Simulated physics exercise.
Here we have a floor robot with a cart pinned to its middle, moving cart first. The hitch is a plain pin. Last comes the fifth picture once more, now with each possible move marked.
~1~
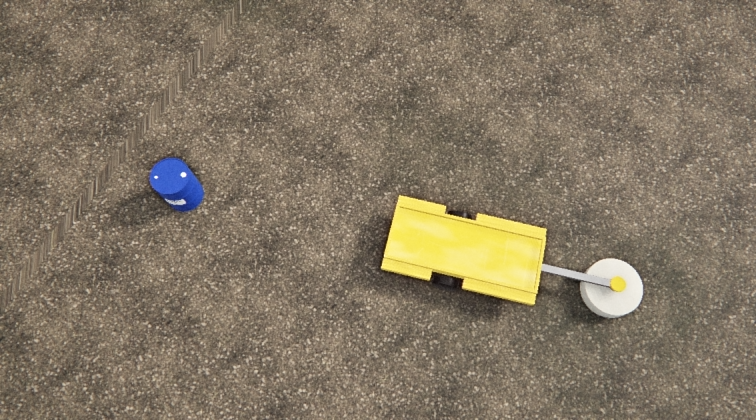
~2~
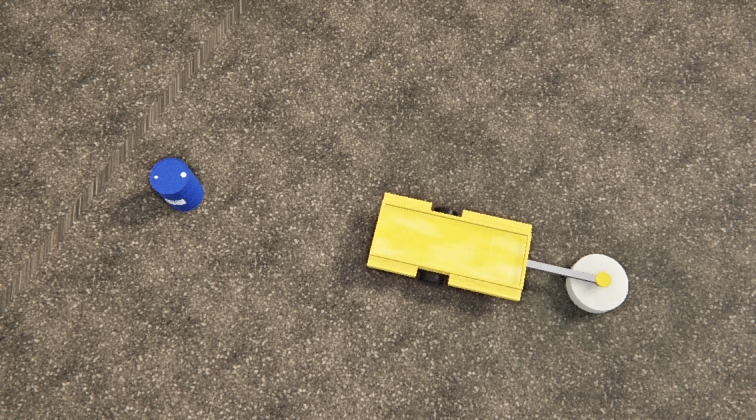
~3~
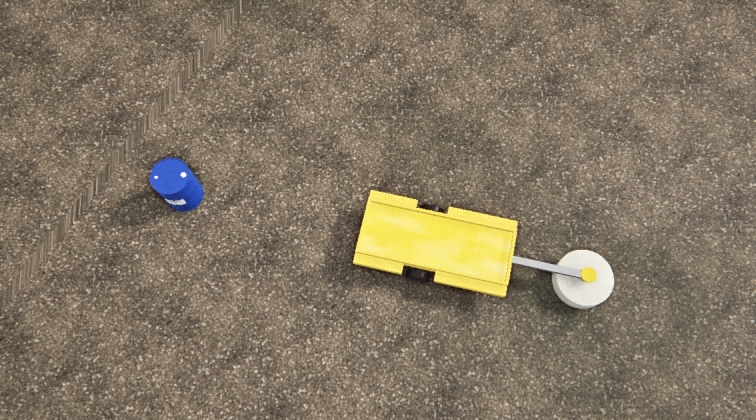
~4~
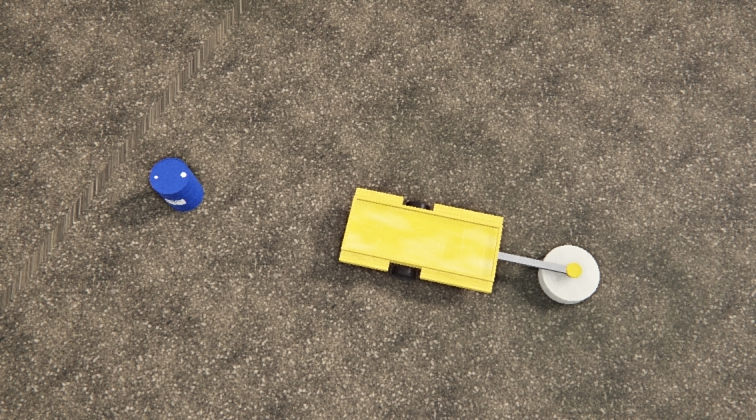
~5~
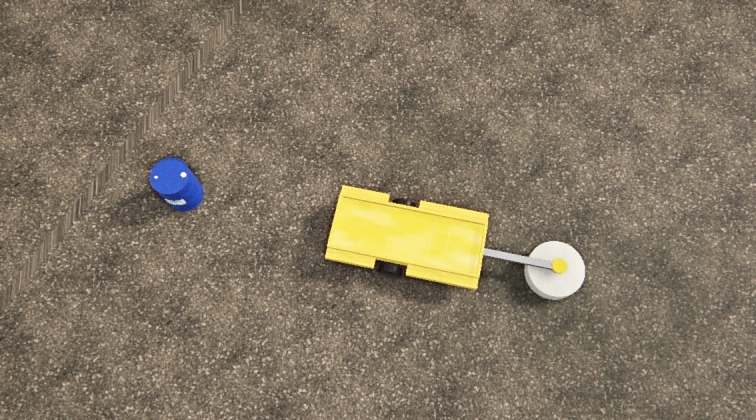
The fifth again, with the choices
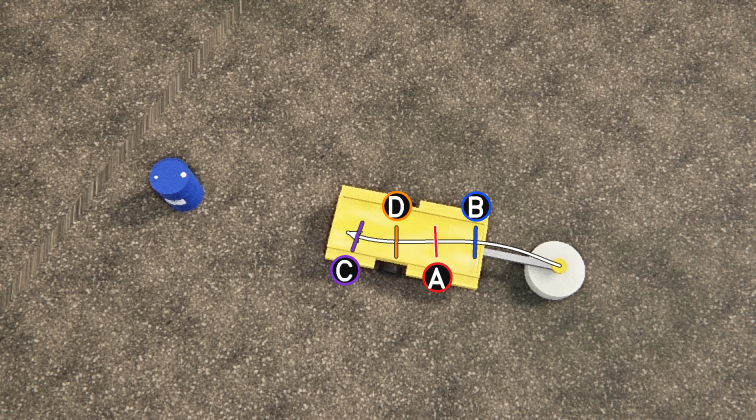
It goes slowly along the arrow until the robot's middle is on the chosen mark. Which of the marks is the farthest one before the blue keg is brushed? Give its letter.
The farthest safe stop is A.
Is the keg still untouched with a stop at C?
No.
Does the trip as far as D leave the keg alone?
No.
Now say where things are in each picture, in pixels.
In the first frame, robot (613, 287); yellow cart (465, 248); blue keg (186, 195).
In the second frame, robot (598, 283); yellow cart (450, 245); blue keg (186, 195).
In the third frame, robot (584, 278); yellow cart (436, 242); blue keg (186, 195).
In the fourth frame, robot (570, 274); yellow cart (422, 238); blue keg (186, 195).
In the fifth frame, robot (555, 269); yellow cart (408, 235); blue keg (186, 195).
On the copy, A at (436, 241); B at (475, 242); C at (358, 236); D at (396, 242); the route from (560, 266) via (454, 241) to (348, 232).
On A. First, robot (515, 254), cart (367, 228).
Then, robot (473, 247), cart (325, 222).
Finally, robot (434, 246), cart (287, 216); nothing has been touched.
By contrast, B is safe but short; C is too far, the keg has been hit; D is too far, the keg has been hit.
